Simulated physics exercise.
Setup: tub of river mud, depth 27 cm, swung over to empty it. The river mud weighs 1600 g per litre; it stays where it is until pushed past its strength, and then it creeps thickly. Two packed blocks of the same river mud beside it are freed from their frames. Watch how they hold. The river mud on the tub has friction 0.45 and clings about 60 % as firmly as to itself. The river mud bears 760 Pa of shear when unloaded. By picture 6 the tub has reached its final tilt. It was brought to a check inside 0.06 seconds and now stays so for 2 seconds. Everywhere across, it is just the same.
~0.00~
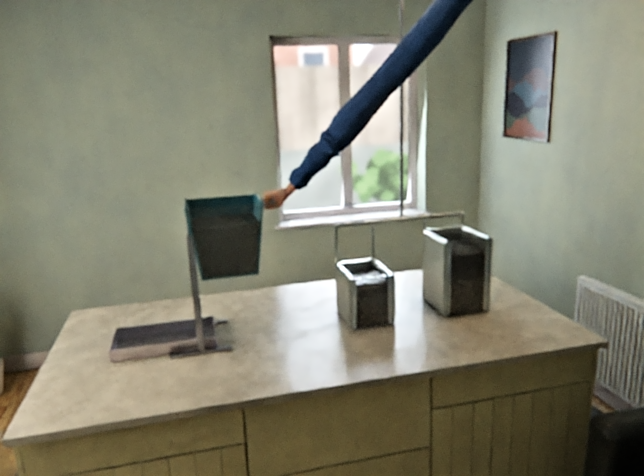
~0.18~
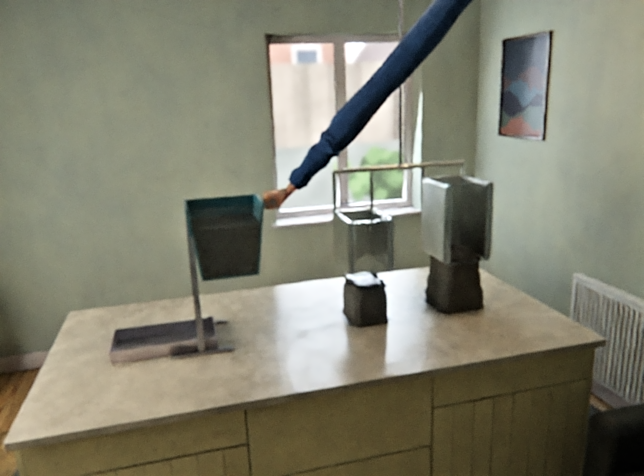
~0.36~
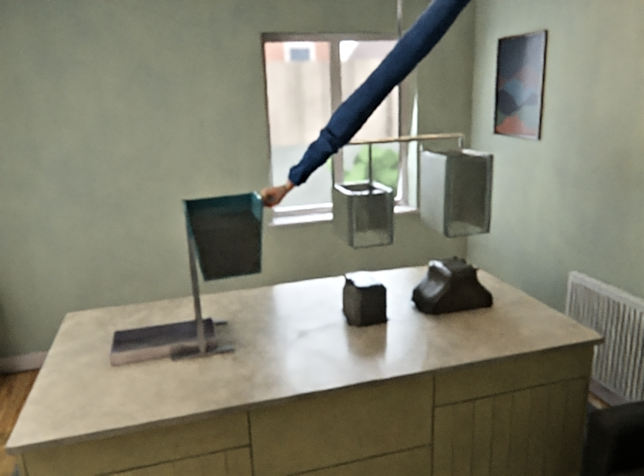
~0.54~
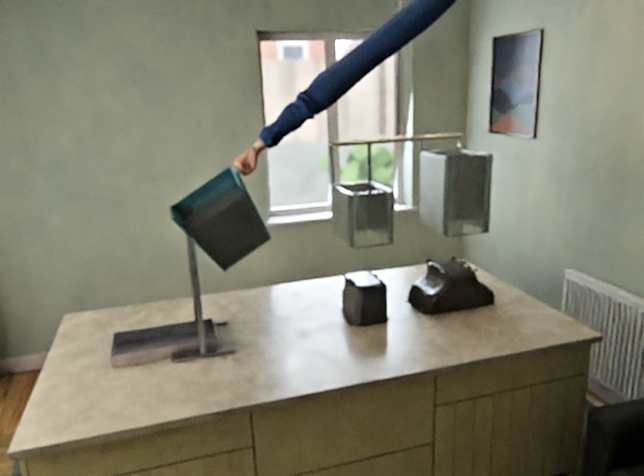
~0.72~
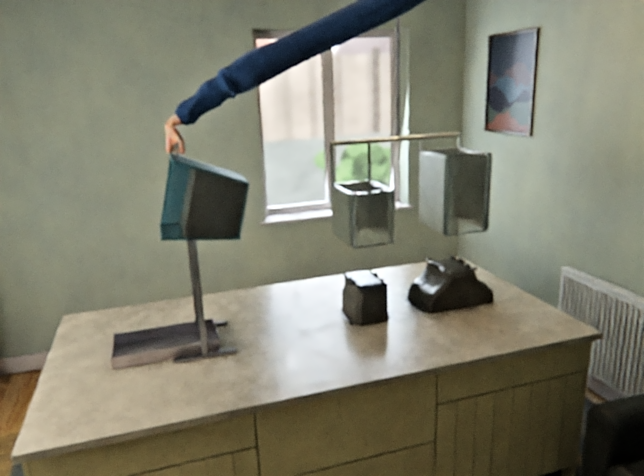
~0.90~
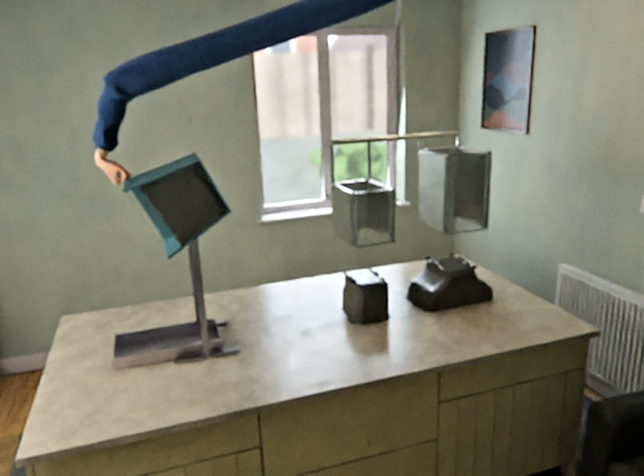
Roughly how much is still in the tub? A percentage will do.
I would say about 0 percent.
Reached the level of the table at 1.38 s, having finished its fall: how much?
I'd say about 100 per cent of it.
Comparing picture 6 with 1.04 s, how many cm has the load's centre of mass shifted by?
The change is near 13 cm.
After 1.04 s, the tub is at 115 degrees and holds 67 %.
After 1.21 s, the tub is at 115 degrees and holds 0 %.
After 1.38 s, the tub is at 115 degrees and holds 0 %.
After 1.55 s, the tub is at 115 degrees and holds 0 %.
After 2.90 s, at the end, the tub is at 115 degrees and holds 0 %.
